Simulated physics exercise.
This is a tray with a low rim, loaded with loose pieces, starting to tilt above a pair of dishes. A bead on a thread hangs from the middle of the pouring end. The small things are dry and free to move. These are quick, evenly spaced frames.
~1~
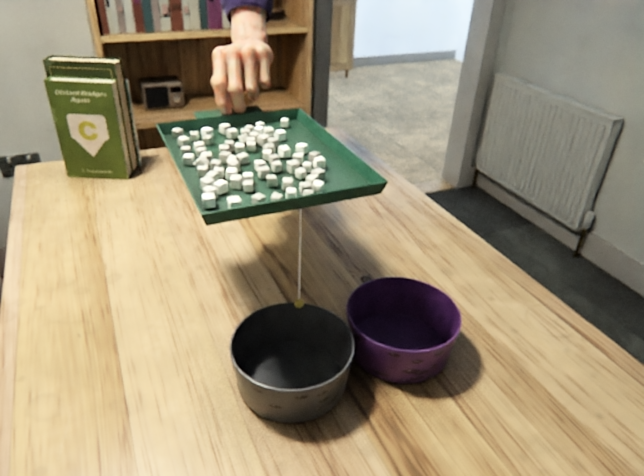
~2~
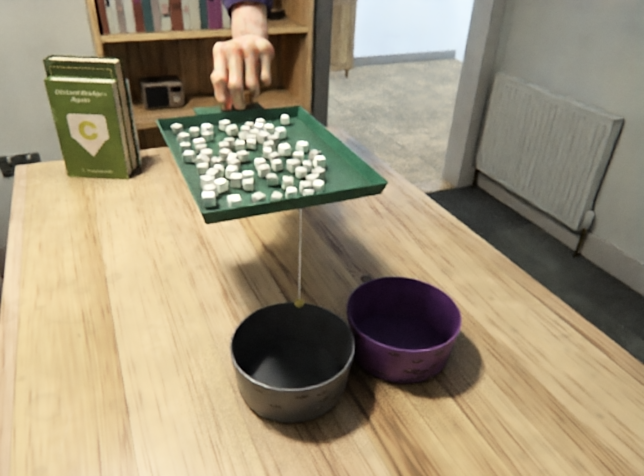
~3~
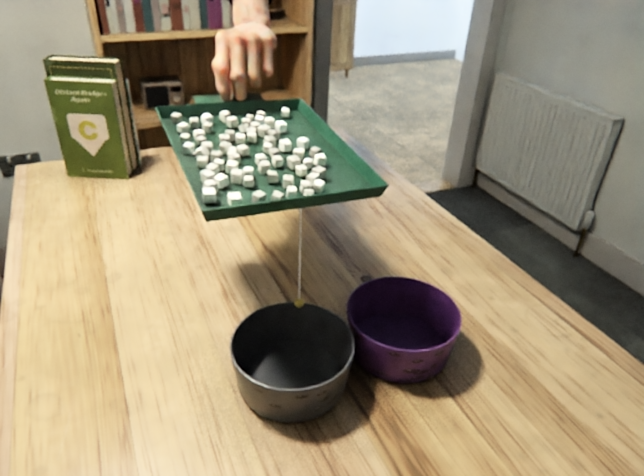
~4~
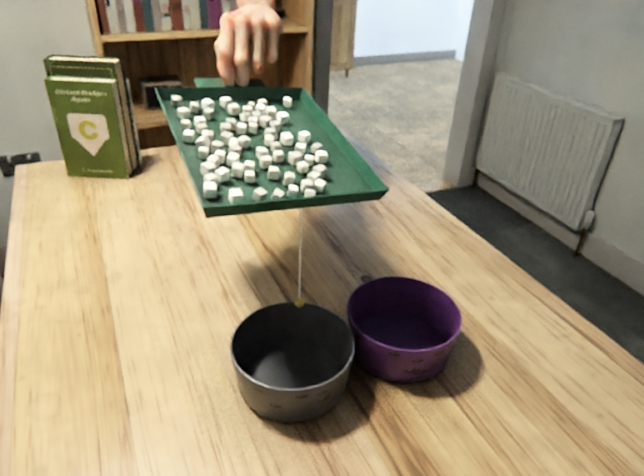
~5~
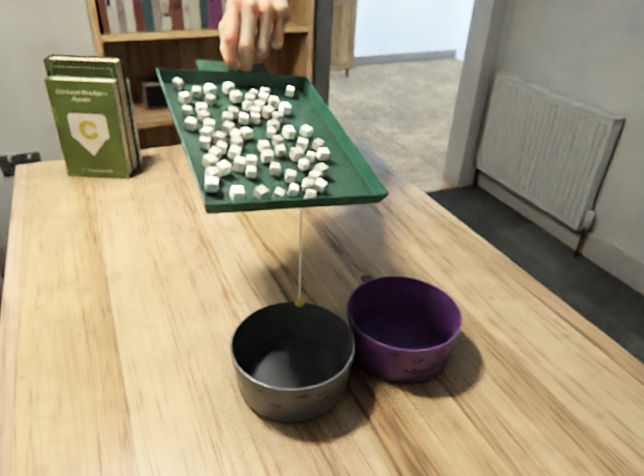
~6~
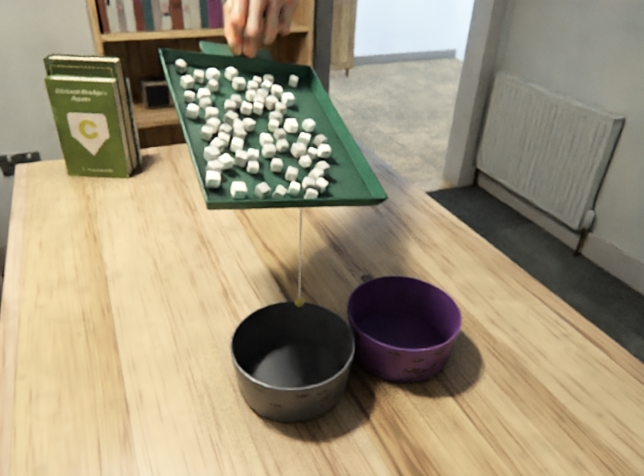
Green tray of white cubes tilting gradually as a hand raises its far end above a grey dish and a purple dish.
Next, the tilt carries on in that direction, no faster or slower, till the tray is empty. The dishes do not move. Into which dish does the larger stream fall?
Fuller: The right dish.
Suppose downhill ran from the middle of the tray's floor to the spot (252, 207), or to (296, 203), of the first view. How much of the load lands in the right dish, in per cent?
The first gives 0 %, the second 30 %.
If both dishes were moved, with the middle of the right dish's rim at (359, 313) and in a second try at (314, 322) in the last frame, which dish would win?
One: The right-hand dish. Two: The right dish.
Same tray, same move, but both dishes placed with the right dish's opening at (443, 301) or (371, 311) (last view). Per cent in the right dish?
About 10 and 90 per cent.
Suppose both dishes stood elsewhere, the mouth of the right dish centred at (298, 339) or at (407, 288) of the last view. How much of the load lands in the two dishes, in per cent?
The first gives 10 %, the second 90 %.
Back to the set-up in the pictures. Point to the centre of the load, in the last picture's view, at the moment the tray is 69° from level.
At about (335, 172).
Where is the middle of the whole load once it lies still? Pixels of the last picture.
Around (394, 338).
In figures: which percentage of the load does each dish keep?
About: Left dish 10, right dish 80 per cent.
Just after the last frame, tray tipped steeply; almost all on the tray; just a few in the air.
A moment on, tray tipped past a quarter turn; just a few on the tray; about a tenth in the left dish; roughly two thirds in the right dish; just a few outside both; roughly a quarter in the air.
Further on, tray tipped past a quarter turn; about a tenth in the left dish; the larger part in the right dish; about a tenth outside both.
When it is over, tray tipped past a quarter turn; about a tenth in the left dish; the larger part in the right dish; about a tenth outside both.
